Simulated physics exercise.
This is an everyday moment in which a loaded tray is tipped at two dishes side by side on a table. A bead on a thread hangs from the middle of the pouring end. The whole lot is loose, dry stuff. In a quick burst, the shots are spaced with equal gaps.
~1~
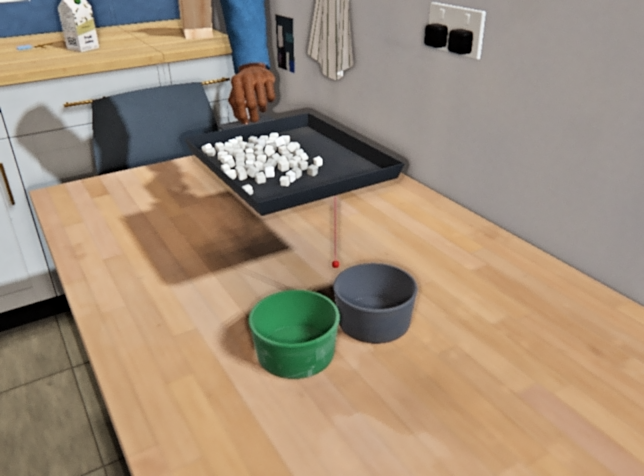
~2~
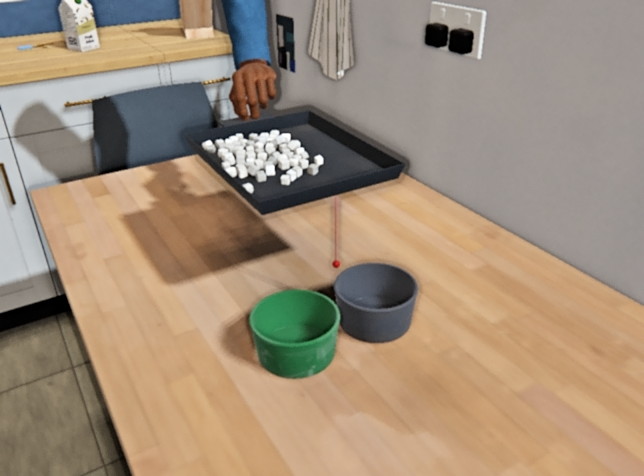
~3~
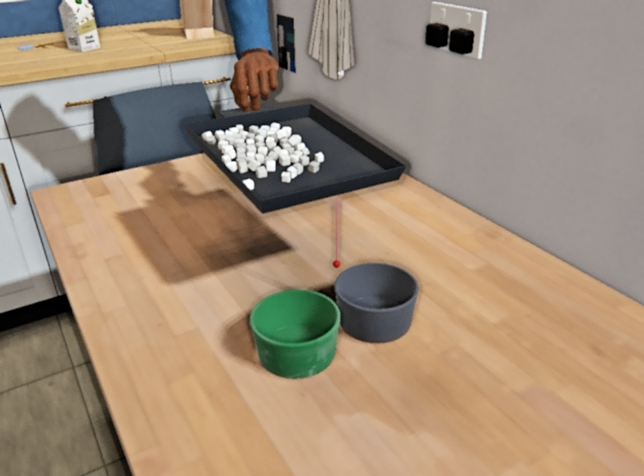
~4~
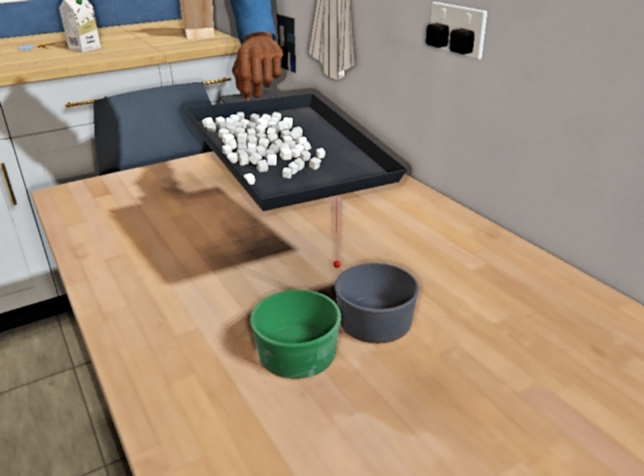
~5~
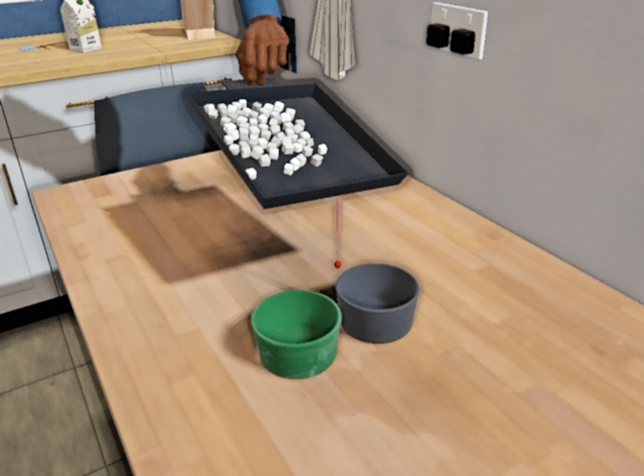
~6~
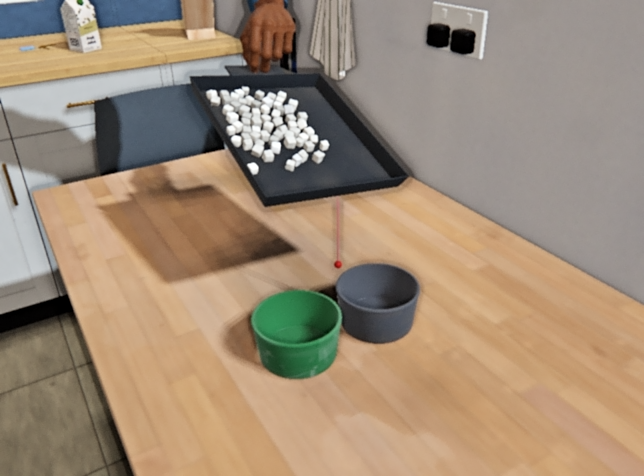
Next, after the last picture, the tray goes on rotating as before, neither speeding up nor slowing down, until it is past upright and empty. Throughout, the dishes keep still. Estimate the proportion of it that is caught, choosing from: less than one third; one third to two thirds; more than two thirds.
Most likely the dishes are going to collect a middle share, one to two thirds of the load.
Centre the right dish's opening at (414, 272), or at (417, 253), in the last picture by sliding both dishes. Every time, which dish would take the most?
Run 1: The one on the right side. Run 2: The one on the right side.
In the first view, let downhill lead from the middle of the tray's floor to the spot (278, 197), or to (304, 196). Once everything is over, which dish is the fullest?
So the first heading gives the leftward dish, the second gives the leftward dish.
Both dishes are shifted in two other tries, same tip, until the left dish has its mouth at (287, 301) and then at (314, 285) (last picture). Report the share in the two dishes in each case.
Roughly 40% on the first try and 60% on the second.
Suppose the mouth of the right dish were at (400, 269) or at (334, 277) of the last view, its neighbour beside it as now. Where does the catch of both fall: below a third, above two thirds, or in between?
Try one: Above two thirds. Try two: Below one third.
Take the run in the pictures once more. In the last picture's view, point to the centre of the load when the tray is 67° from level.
About (363, 176).
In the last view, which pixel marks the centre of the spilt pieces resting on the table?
Estimate: Around (431, 295).
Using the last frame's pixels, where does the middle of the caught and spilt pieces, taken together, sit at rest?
Near pixel (407, 305).
Soon, tray tipped steeply; nearly all on the tray; a small part in the air.
A while on, tray tipped past a quarter turn; about a quarter on the tray; about a quarter in the right dish; about a third outside both; about a quarter in the air.
Towards the end, tray tipped past a quarter turn; about half in the right dish; about half outside both.
Finally, tray tipped past a quarter turn; none in the left dish; about half in the right dish; about half outside both.
